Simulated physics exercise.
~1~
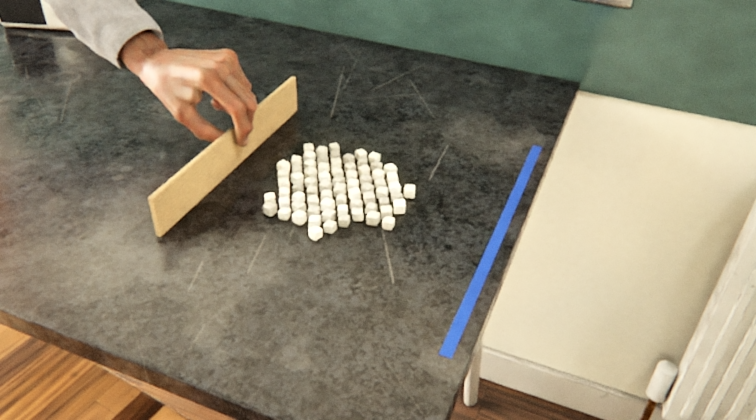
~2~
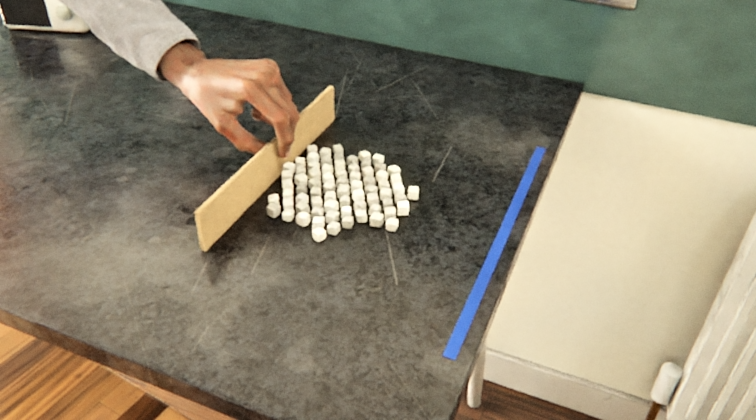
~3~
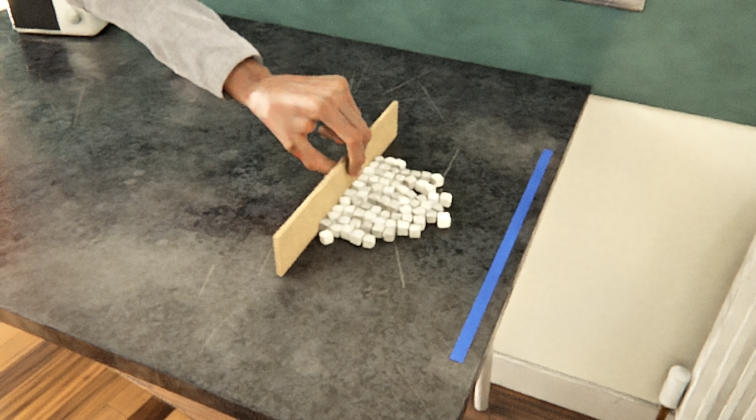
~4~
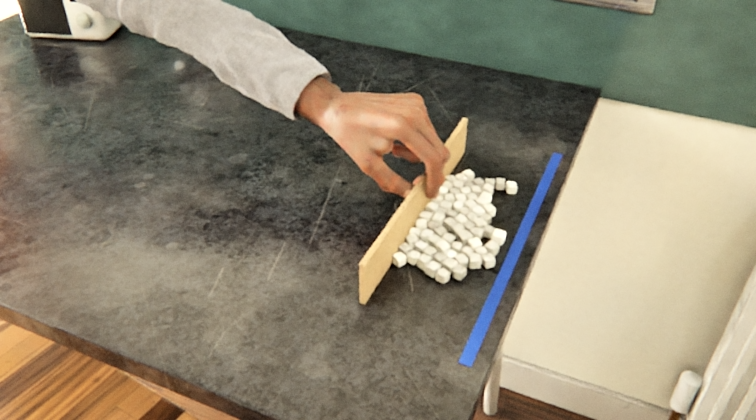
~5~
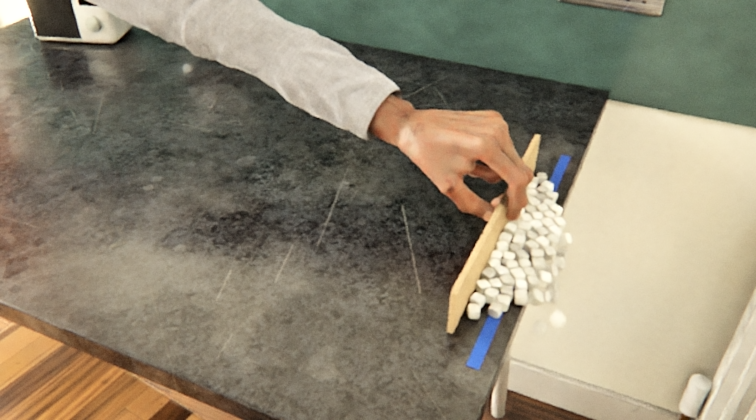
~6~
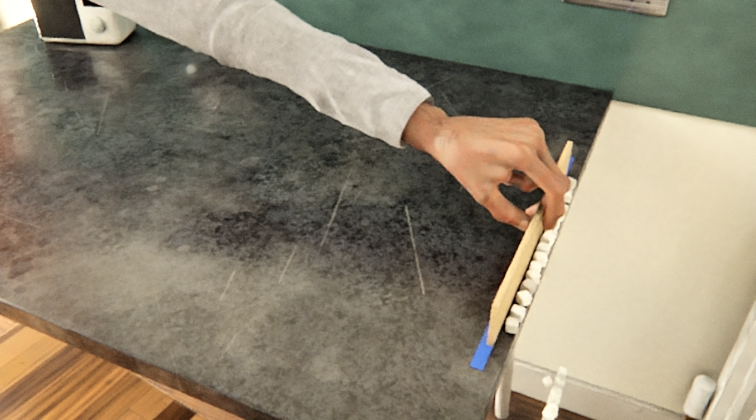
The clip shows a hand sliding an upright, pale, flat piece rightward across a dark table, bunching up a heap of small white pieces and pushing it over a strip of blue tape, until many spill off the table's edge, with a few still beside the flat piece.
